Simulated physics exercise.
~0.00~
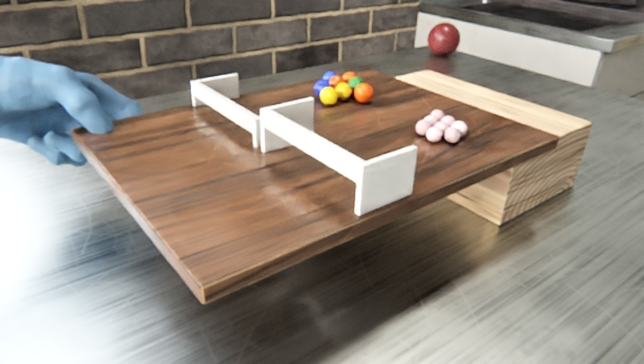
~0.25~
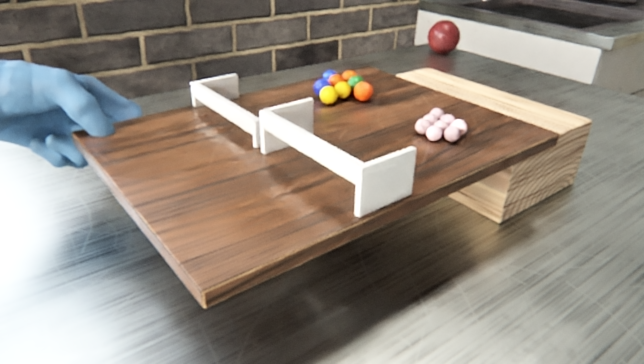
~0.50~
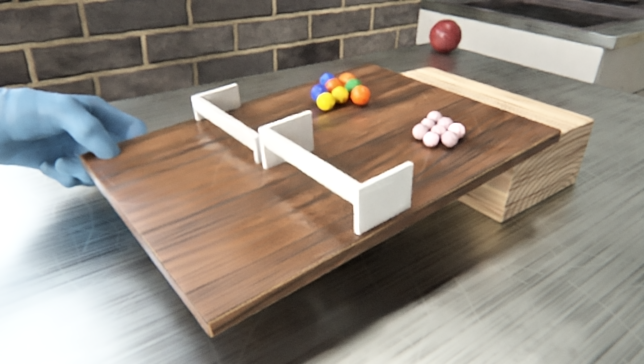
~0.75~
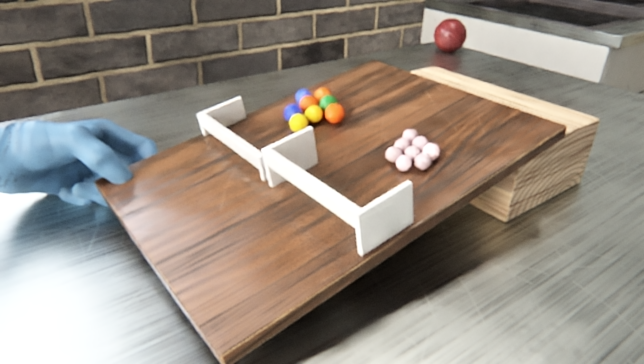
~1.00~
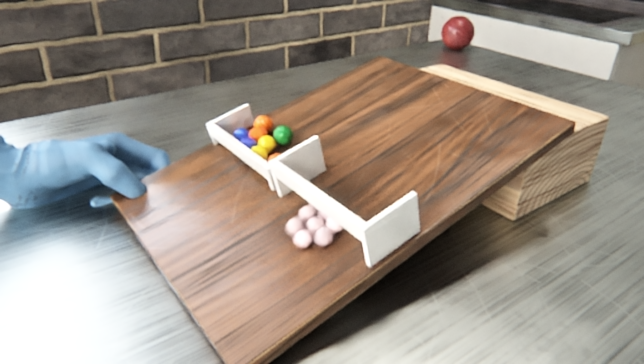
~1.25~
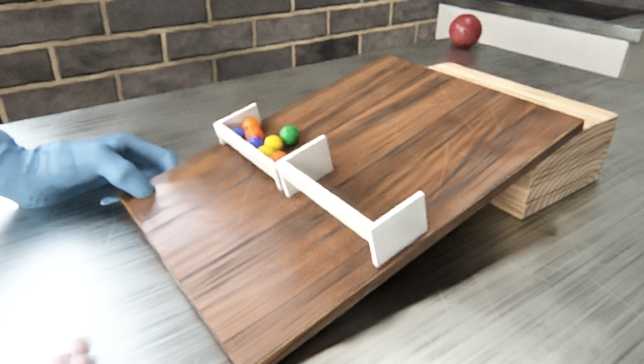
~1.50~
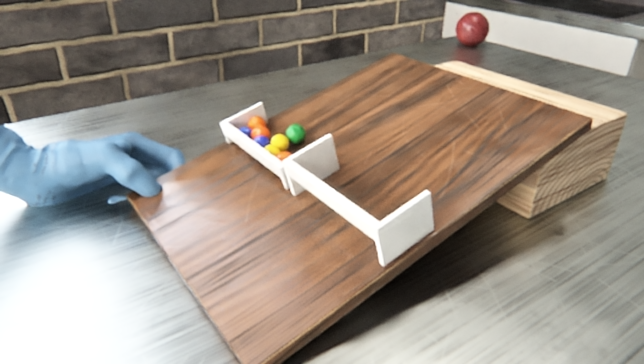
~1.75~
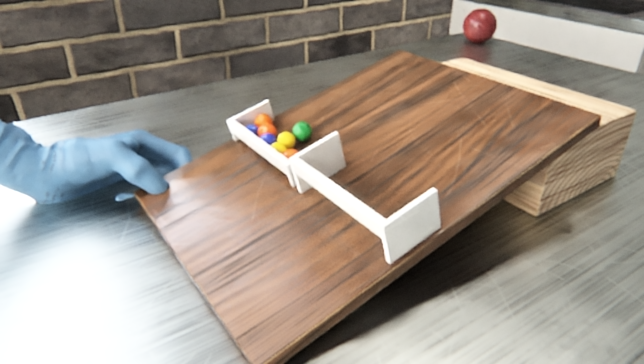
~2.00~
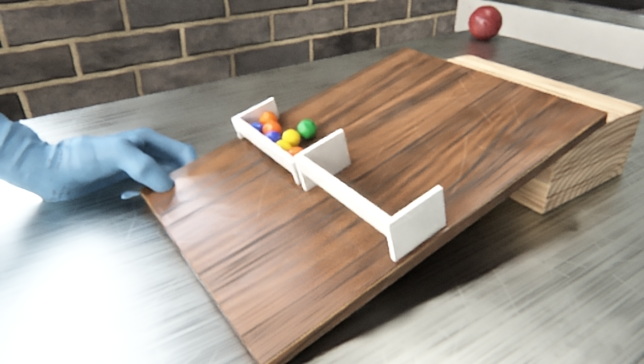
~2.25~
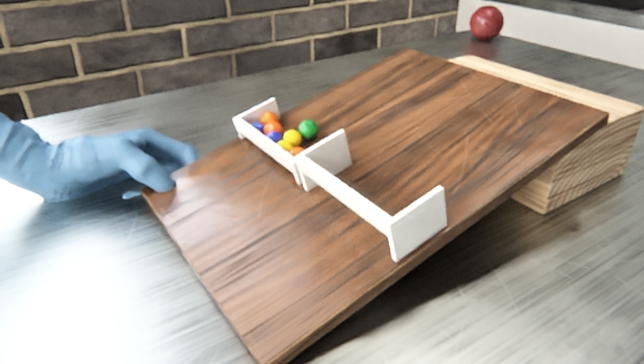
A wooden board tilted down at the end by a blue-gloved hand, sending two clusters of small balls sliding toward white bars; the pale pink ones slipped under theirs and off the board, while the colourful ones stayed caught behind the other.
